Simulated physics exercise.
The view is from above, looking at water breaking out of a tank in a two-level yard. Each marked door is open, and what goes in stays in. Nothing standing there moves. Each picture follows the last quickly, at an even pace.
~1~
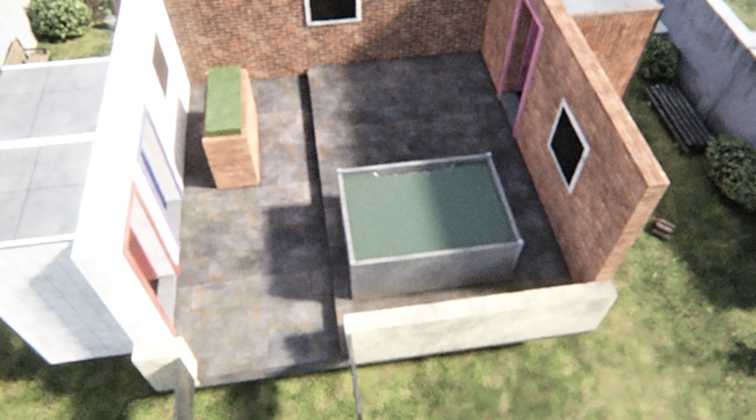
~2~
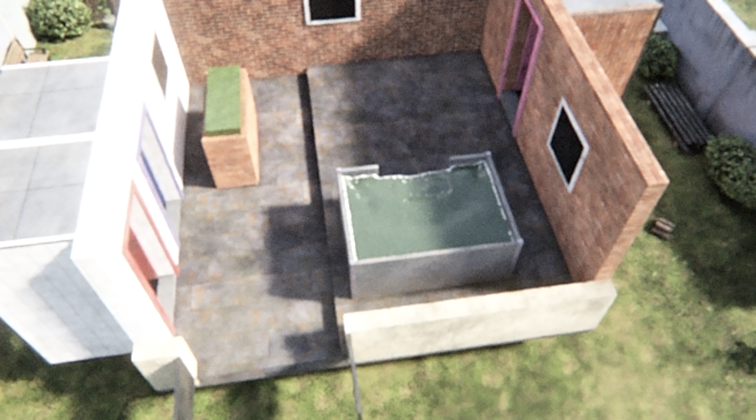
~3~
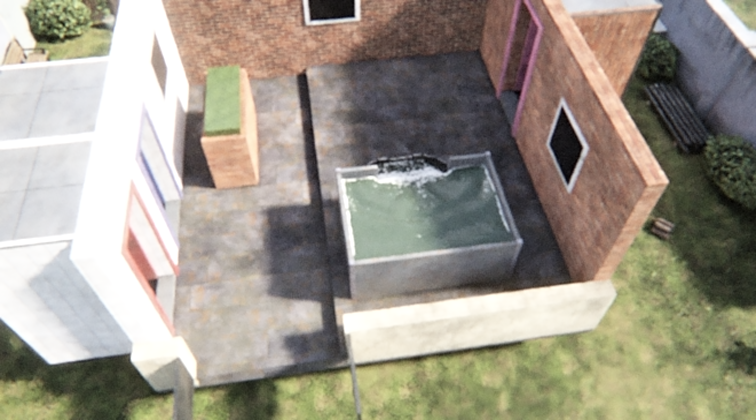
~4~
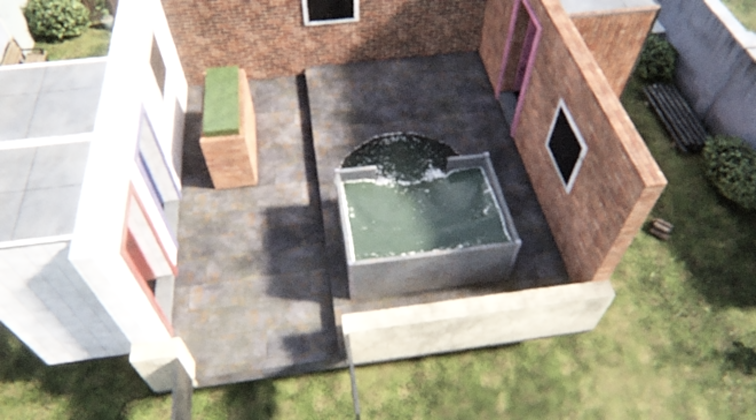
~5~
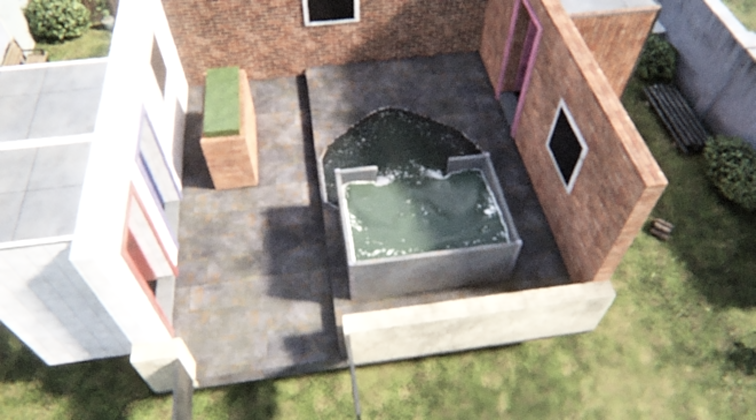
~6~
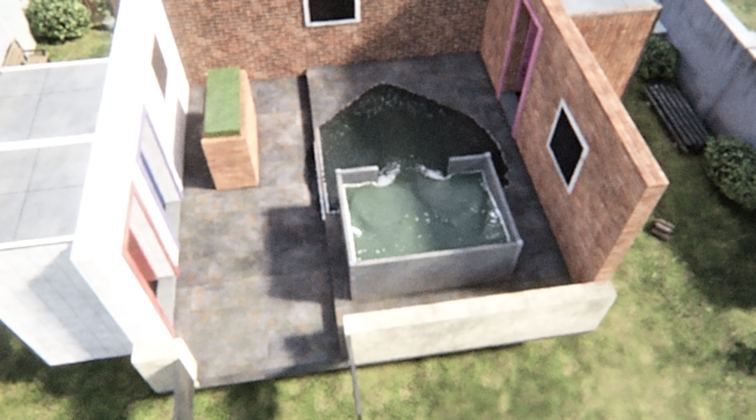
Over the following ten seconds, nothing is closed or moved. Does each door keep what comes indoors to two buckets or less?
In the end the blue door tops two buckets, the red door does not top two buckets, the pink door does not top two buckets.
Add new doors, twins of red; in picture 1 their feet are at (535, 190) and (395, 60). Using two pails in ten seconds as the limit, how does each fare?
Taking them in the order asked, one ends up below, the other ends up above.
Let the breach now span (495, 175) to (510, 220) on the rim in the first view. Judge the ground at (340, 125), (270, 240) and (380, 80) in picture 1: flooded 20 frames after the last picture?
In the order given: Swamped, untouched and swamped.
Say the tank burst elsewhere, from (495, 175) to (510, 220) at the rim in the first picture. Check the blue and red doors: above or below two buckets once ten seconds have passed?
Blue door: Above; red door: Above.
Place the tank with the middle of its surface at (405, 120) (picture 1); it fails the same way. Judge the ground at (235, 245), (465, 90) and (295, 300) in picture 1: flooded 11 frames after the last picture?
So, in the order given, I'd say unaffected, soaked through, unaffected.
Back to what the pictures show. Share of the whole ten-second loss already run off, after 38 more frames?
Something close to 15 percent by that point.
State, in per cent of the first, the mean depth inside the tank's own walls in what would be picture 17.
Around 48 percent.
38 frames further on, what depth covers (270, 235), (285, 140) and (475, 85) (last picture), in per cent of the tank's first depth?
The three come to near 4, 10 and 12 per cent respectively.
A moment on, water covers 45 % of the floor; the blue door not reached, the red door not reached, the pink door wet at the sill, nothing in.
Next, water covers 50 % of the floor; the blue door not reached, the red door not reached, the pink door wet at the sill, nothing in.
Then, water covers 60 % of the floor; the blue door wet at the sill, nothing in, the red door not reached, the pink door wet at the sill, nothing in.
Later, water covers 90 % of the floor; the blue door under two buckets in, the red door wet at the sill, nothing in, the pink door wet at the sill, nothing in.
In the end, water covers 95 % of the floor; the blue door over two buckets in, the red door wet at the sill, nothing in, the pink door wet at the sill, nothing in.
